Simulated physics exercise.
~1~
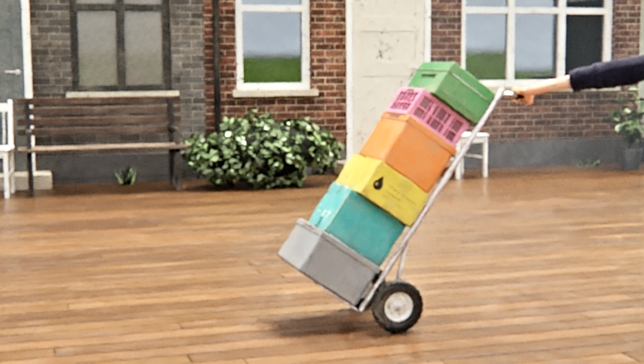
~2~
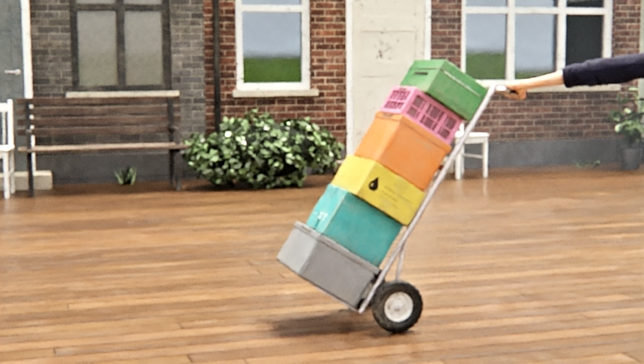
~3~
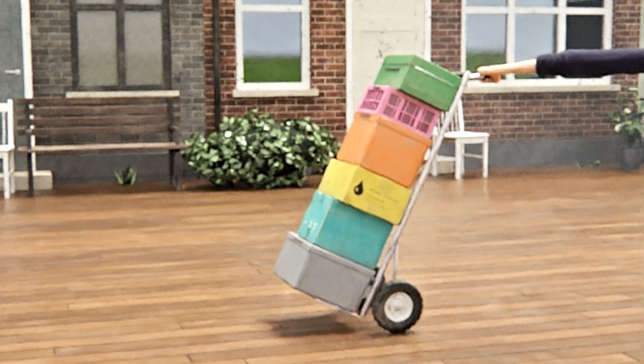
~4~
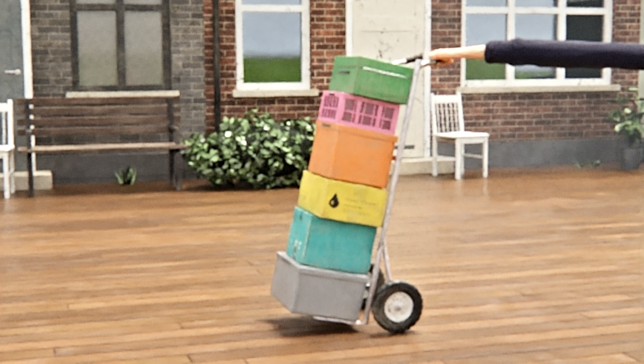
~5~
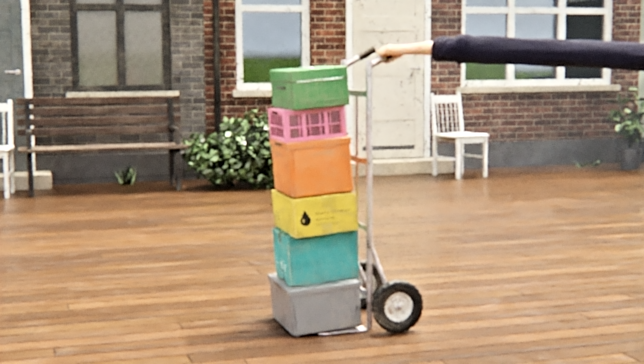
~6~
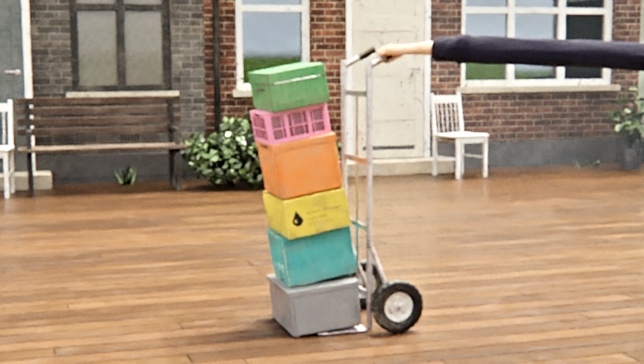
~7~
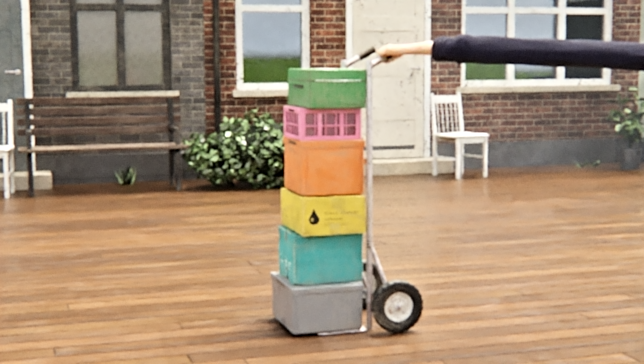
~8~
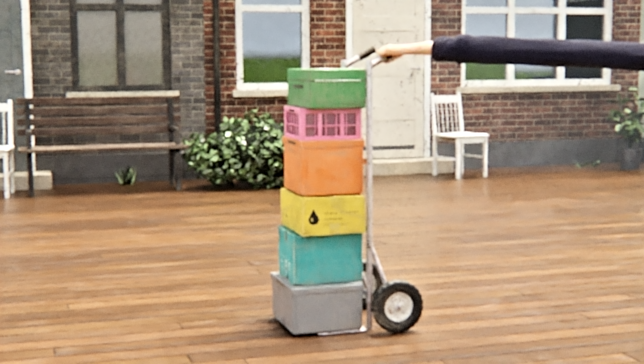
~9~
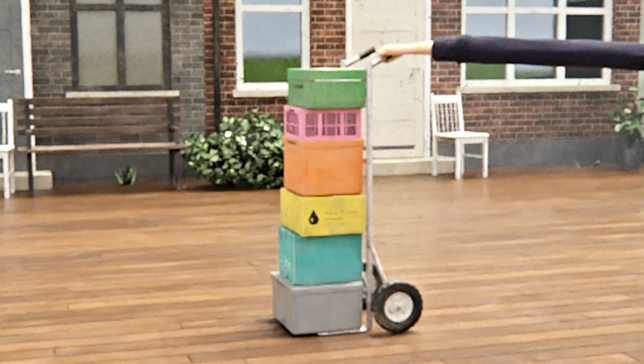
Hand truck stacked with six colourful boxes swinging upright under a hand, the stack rocking left, then settling back and standing still.
